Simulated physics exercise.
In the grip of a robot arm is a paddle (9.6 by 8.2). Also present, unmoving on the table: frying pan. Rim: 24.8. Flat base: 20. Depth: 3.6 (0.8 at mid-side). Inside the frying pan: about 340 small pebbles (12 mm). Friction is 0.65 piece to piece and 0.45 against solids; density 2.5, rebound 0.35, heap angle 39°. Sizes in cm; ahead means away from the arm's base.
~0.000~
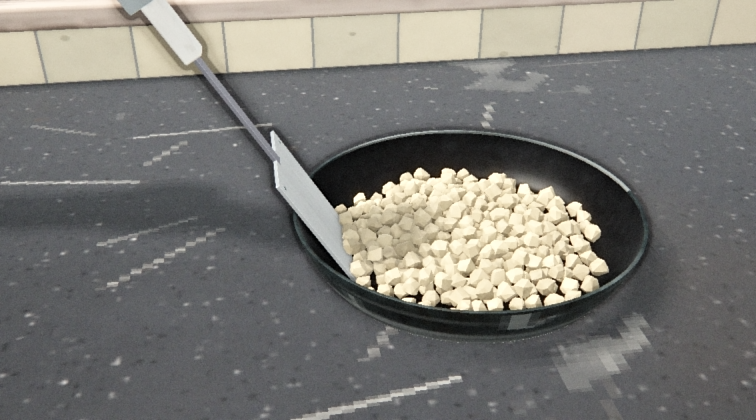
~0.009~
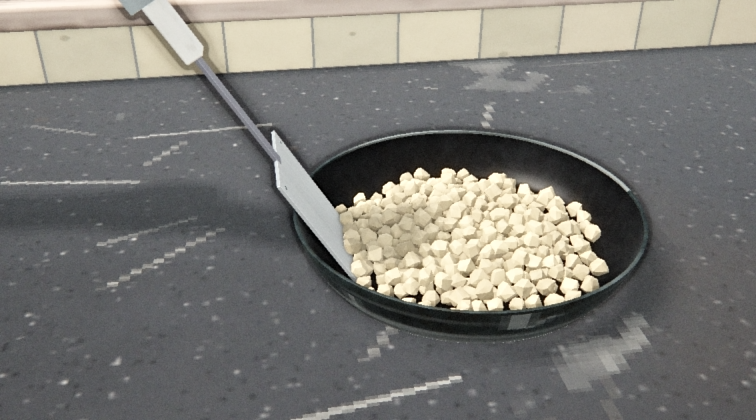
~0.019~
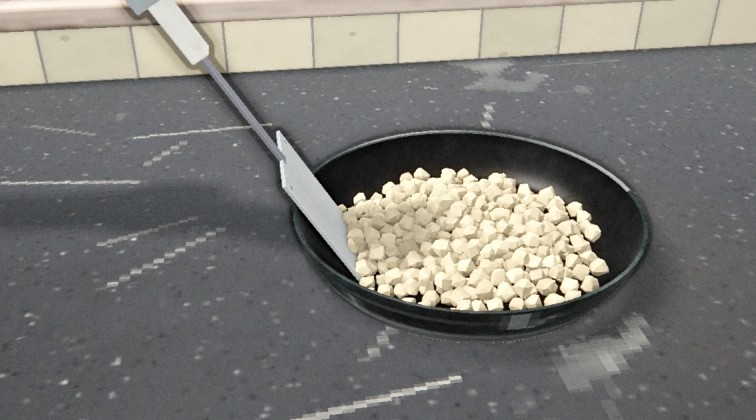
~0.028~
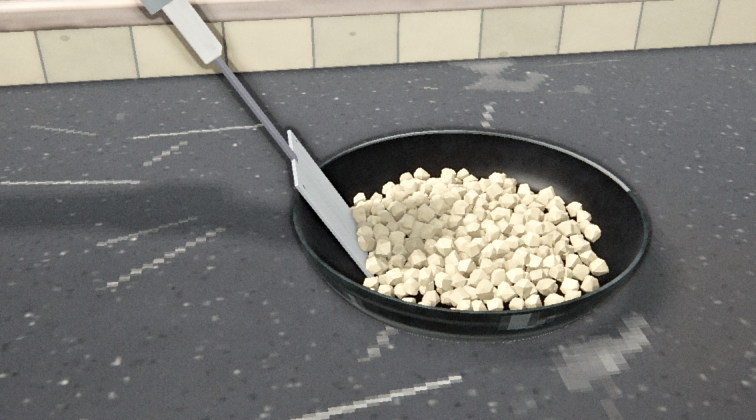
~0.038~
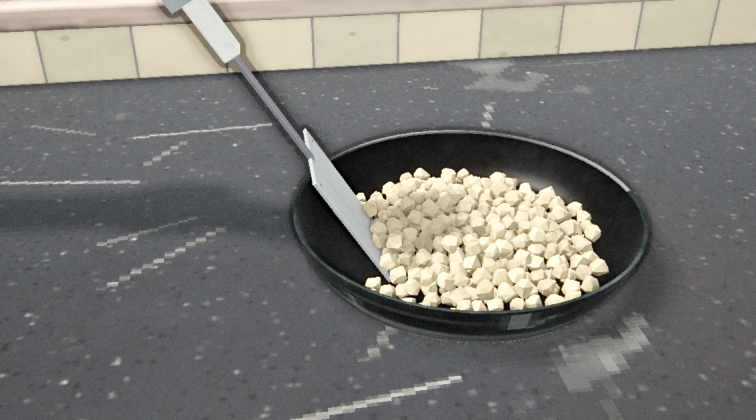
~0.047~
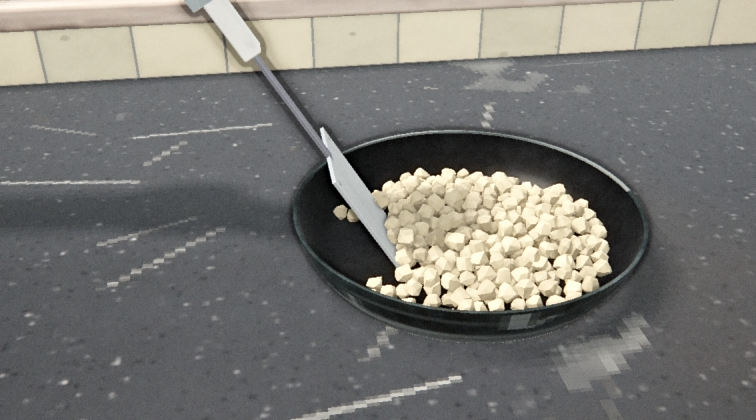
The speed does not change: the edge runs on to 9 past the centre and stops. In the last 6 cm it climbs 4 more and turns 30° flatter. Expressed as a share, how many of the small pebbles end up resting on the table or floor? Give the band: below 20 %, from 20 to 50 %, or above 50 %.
Band: From 20 to 50 %.
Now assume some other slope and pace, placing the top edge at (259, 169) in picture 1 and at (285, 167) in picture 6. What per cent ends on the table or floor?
About 10 per cent.
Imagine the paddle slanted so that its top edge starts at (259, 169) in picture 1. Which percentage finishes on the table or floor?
About 30 per cent.
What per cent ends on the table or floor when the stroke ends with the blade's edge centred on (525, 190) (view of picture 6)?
15 %.
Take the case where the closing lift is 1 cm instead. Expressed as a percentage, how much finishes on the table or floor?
It comes to around 25 percent.
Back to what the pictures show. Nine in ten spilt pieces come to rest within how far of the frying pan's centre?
Seen from above, roughly 40 cm.
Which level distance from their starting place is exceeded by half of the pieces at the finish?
Somewhere around 7 centimetres, I'd say.
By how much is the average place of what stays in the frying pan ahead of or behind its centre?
Offset: About 4.5 cm, ahead.
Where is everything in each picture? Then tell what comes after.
The first frame shows paddle top edge at (274, 157), sloping 59°; upper third of the load around (459, 221), from x 340 to 600, top at y 175; 338 in the frying pan.
The second frame shows paddle top edge at (275, 157), sloping 59°; upper third of the load around (459, 221), from x 340 to 600, top at y 175.
The third frame shows paddle top edge at (281, 157), sloping 59°; upper third of the load around (457, 222), from x 340 to 600, top at y 175.
The fourth frame shows paddle top edge at (292, 156), sloping 59°; upper third of the load around (456, 221), from x 340 to 600, top at y 175.
The fifth frame shows paddle top edge at (309, 155), sloping 59°; upper third of the load around (458, 217), from x 340 to 600, top at y 175.
The sixth frame shows paddle top edge at (327, 153), sloping 59°; upper third of the load around (467, 213), from x 340 to 600, top at y 175; 338 in the frying pan.
After 0.08 s, sloping 59°, highest piece 5 above the table; 338 in the frying pan.
After 0.12 s, sloping 53°, highest piece 7 above the table; 336 in the frying pan, 2 on the blade or in flight.
After 0.33 s, sloping 29°, highest piece 11 above the table; 240 in the frying pan, 65 on the table or floor, 33 on the blade or in flight.
After 1.38 s, sloping 29°, highest piece 4 above the table; 240 in the frying pan, 98 on the table or floor.
At rest, 240 in the frying pan, 98 on the table or floor. That is 29 % on the table or floor.
